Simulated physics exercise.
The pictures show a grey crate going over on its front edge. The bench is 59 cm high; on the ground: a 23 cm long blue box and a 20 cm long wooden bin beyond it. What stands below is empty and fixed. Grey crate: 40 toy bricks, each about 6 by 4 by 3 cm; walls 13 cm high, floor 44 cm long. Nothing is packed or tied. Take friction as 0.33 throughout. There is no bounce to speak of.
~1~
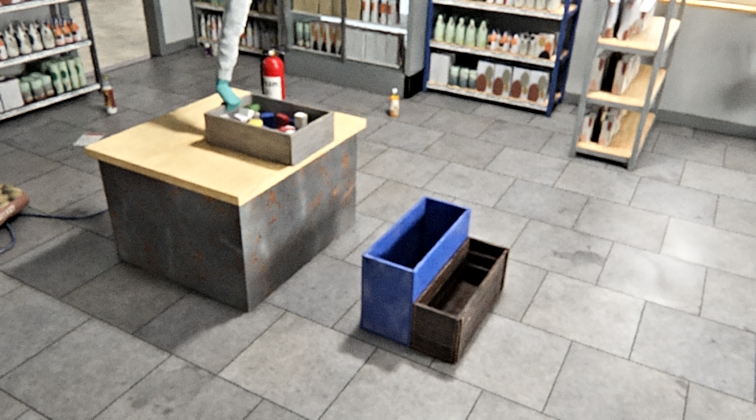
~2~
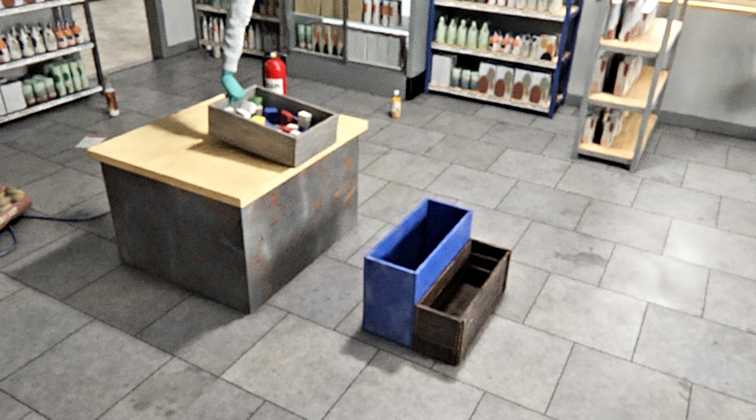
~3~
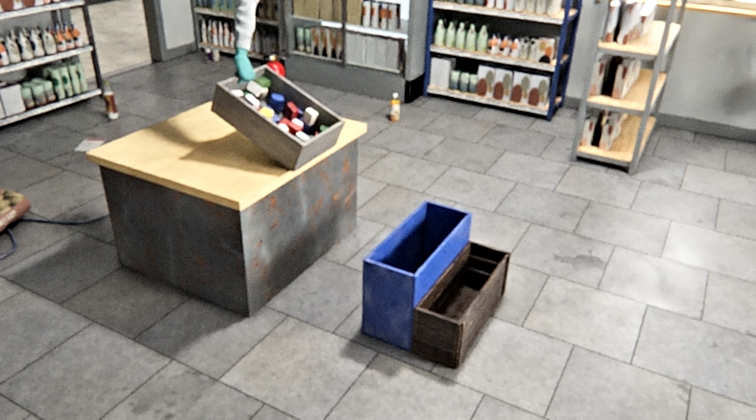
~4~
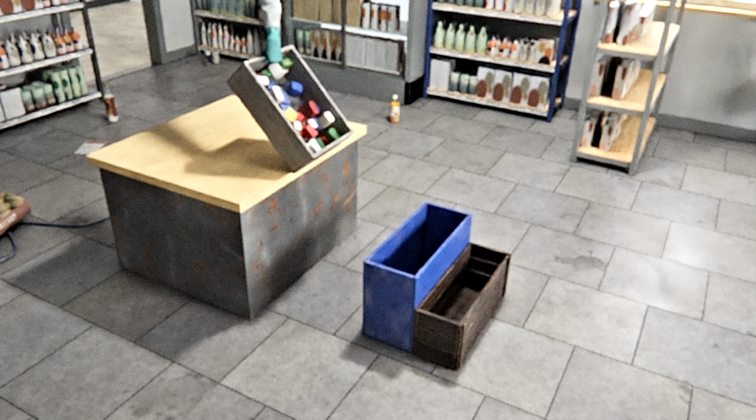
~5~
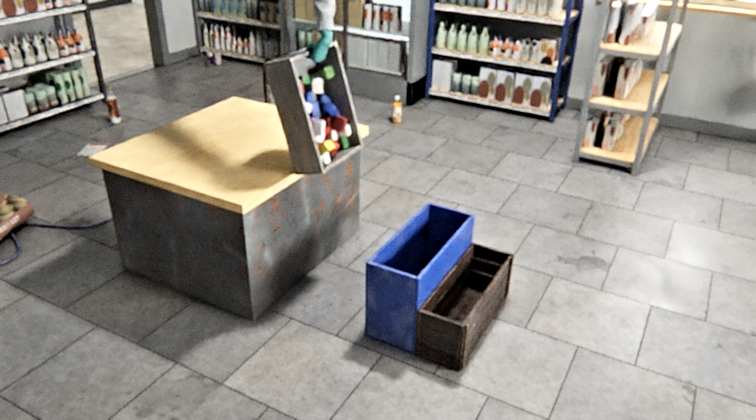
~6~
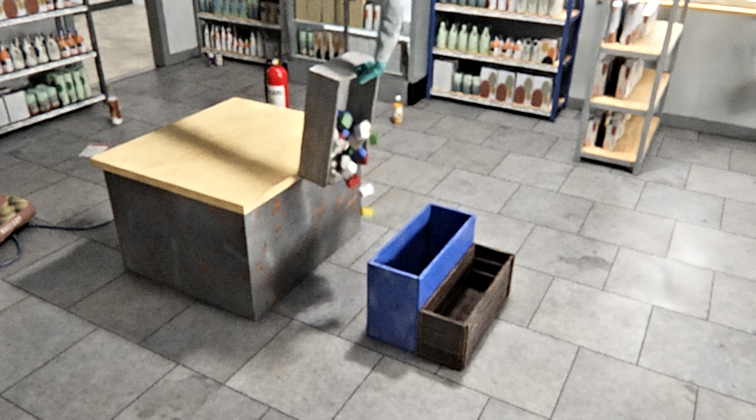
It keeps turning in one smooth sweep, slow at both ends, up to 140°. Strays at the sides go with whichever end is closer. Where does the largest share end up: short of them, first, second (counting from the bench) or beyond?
The ground short of the pair gets the most.
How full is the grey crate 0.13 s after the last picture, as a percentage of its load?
About 50 per cent.
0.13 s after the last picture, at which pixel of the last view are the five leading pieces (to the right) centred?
Near (388, 232).
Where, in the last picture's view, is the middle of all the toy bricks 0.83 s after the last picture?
Near (382, 289).
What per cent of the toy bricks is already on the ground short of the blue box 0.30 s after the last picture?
Some 40 per cent by then.
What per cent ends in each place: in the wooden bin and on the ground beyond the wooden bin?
Roughly 0 and 0 per cent.
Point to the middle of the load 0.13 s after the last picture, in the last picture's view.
Near (349, 173).
Then, 0.13 s after the last picture, tilt 117°; 21 still in the grey crate and 19 in the air.
Then, 0.30 s after the last picture, tilt 134°; 6 still in the grey crate, 2 in the blue box, 15 on the ground short of the blue box and 17 in the air.
Then, 0.53 s after the last picture, tilt 140°; 2 in the blue box, 33 on the ground short of the blue box and 5 in the air.
Outcome (0.83 s after the last picture), 2 in the blue box and 38 on the ground short of the blue box.
